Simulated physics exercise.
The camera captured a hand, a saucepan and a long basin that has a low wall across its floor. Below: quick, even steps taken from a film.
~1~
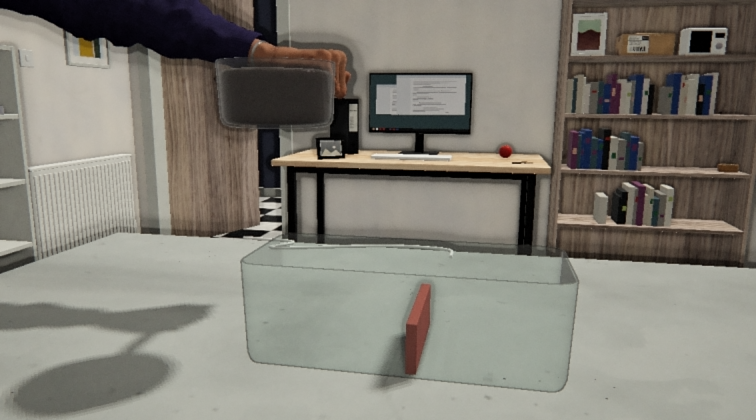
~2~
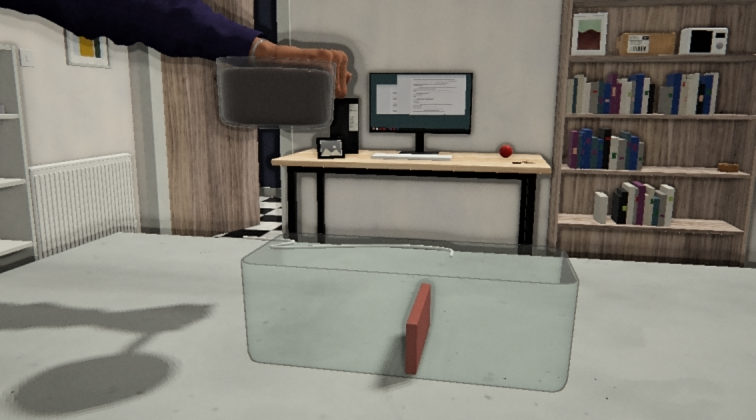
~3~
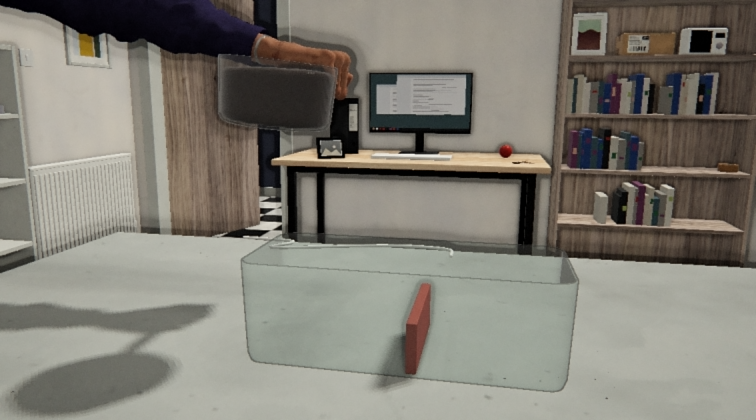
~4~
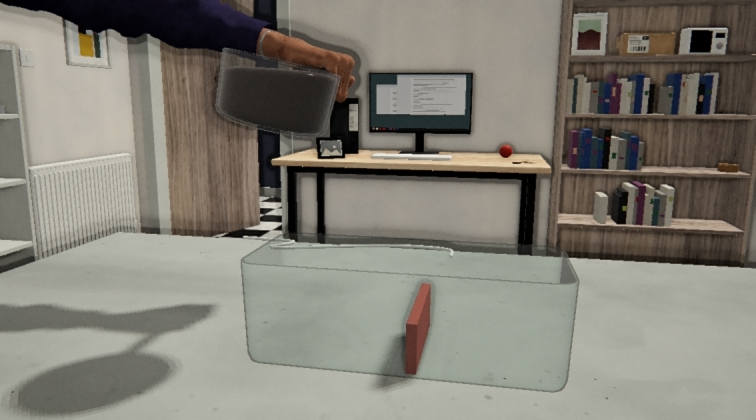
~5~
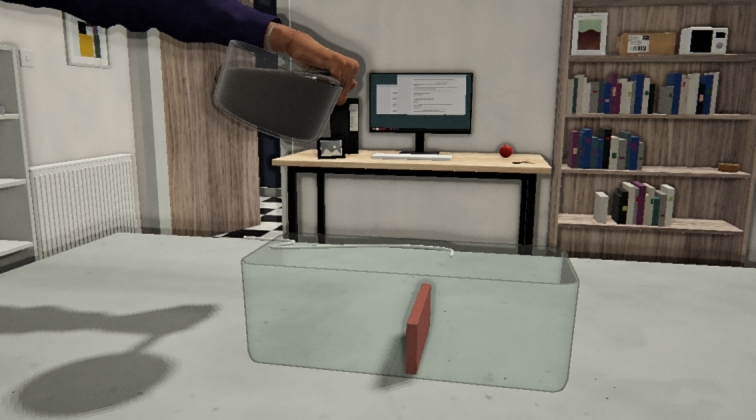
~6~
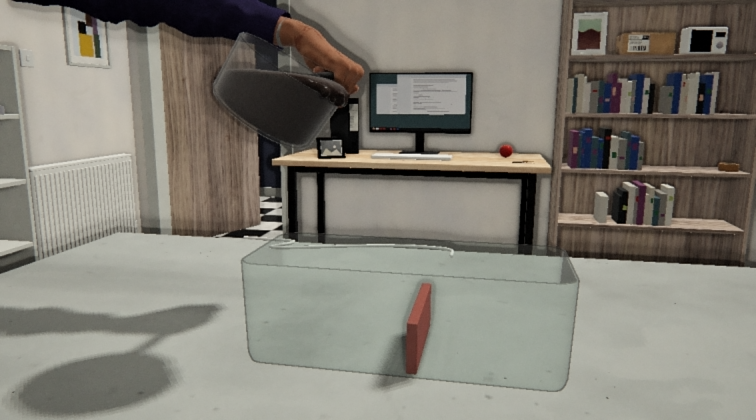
Hand tilting a dark saucepan from level steadily down to the right above a long clear basin with a low red wall.
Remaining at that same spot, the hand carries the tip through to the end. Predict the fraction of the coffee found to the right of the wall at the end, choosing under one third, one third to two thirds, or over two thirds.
I reckon what ends right of the wall does not reach a third.
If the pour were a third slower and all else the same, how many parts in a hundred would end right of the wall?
Around 10 percent ends up there.
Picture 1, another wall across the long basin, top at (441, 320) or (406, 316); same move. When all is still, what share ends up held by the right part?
About 15 per cent, then about 25 per cent.
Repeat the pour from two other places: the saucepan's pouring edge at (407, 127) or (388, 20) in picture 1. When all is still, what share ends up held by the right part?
The first start yields 80 per cent, the second 85 per cent.
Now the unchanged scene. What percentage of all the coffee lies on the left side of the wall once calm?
That works out to roughly 90 percent.
A moment on, the saucepan is tipped on its side and 24 per cent is still to pour, 19 is left of the wall and 0 right of it.
Next, the saucepan is tipped right over and 5 per cent is still to pour, 84 is left of the wall and 1 right of it.
Then the saucepan is tipped right over and 1 per cent is still to pour, 89 is left of the wall and 4 right of it.
Later the saucepan is tipped right over and 0 per cent is still to pour, 92 is left of the wall and 4 right of it.
In the end 92 per cent lies left of the wall, 4 right of it and 4 outside.
